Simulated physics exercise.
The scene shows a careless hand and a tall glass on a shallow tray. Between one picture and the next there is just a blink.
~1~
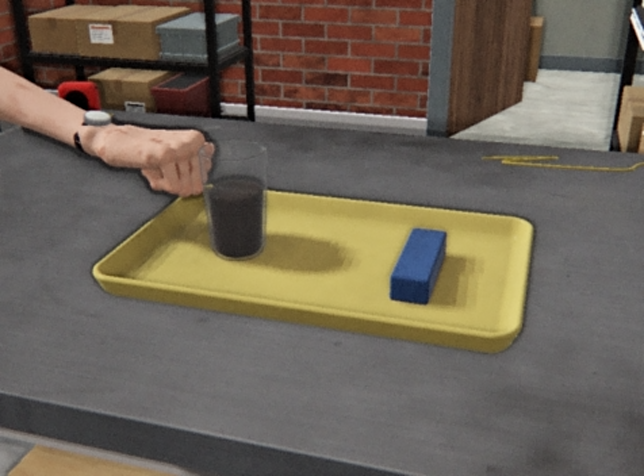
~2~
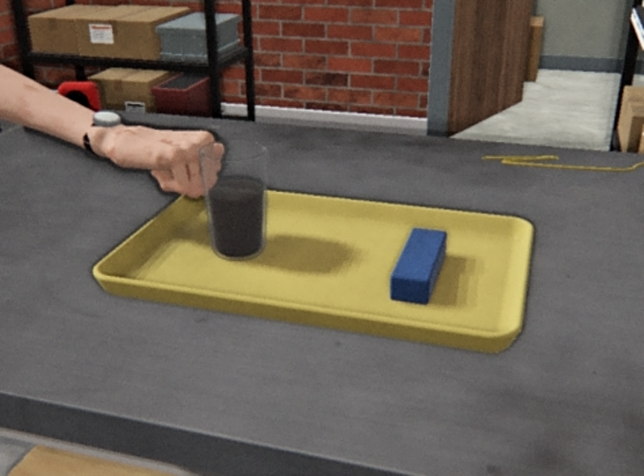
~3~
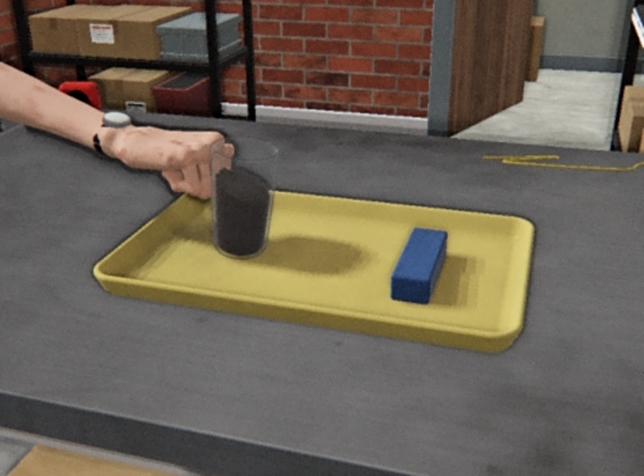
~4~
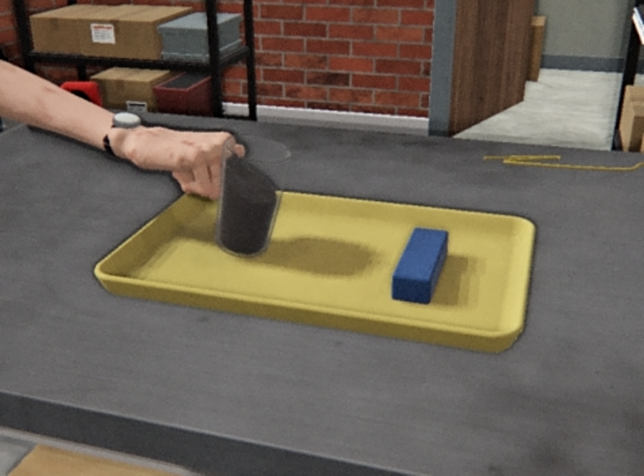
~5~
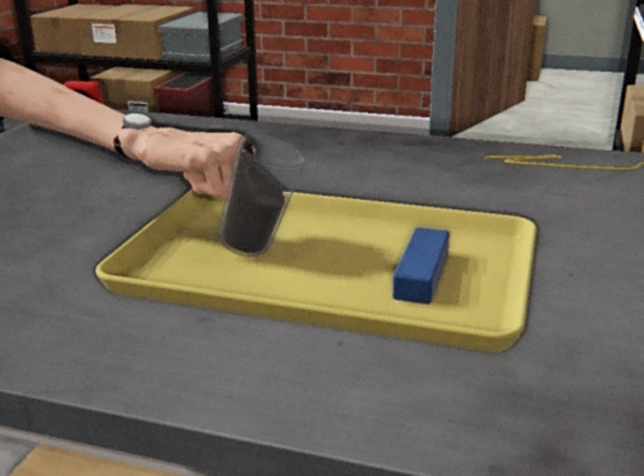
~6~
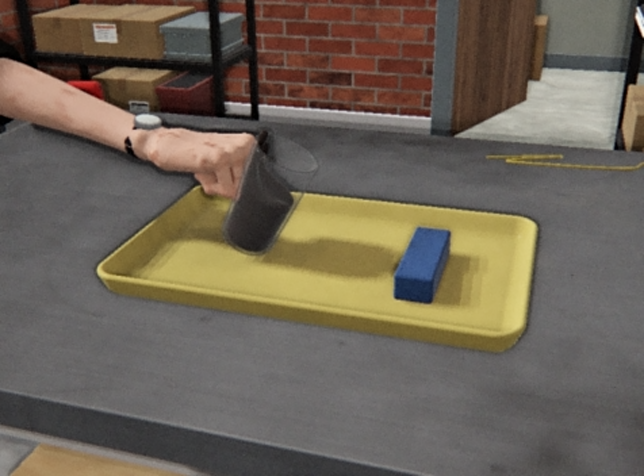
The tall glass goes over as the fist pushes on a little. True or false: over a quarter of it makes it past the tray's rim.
False.
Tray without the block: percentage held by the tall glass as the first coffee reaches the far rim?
About 65 percent.
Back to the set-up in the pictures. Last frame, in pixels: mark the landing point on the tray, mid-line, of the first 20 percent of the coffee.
I'd put the spot somewhere close to pixel (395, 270).
A moment on, the tall glass lies on its side and 98 per cent is in the glass, 0 on the tray and 2 above or beyond its rim.
Next, the tall glass lies on its side and 54 per cent is in the glass, 37 on the tray and 10 above or beyond its rim.
Then the tall glass lies on its side and 28 per cent is in the glass, 59 on the tray and 13 above or beyond its rim.
Later the tall glass lies on its side and 16 per cent is in the glass, 75 on the tray and 9 above or beyond its rim.
At rest 90 per cent is held by tray and glass, 10 is off the tray.
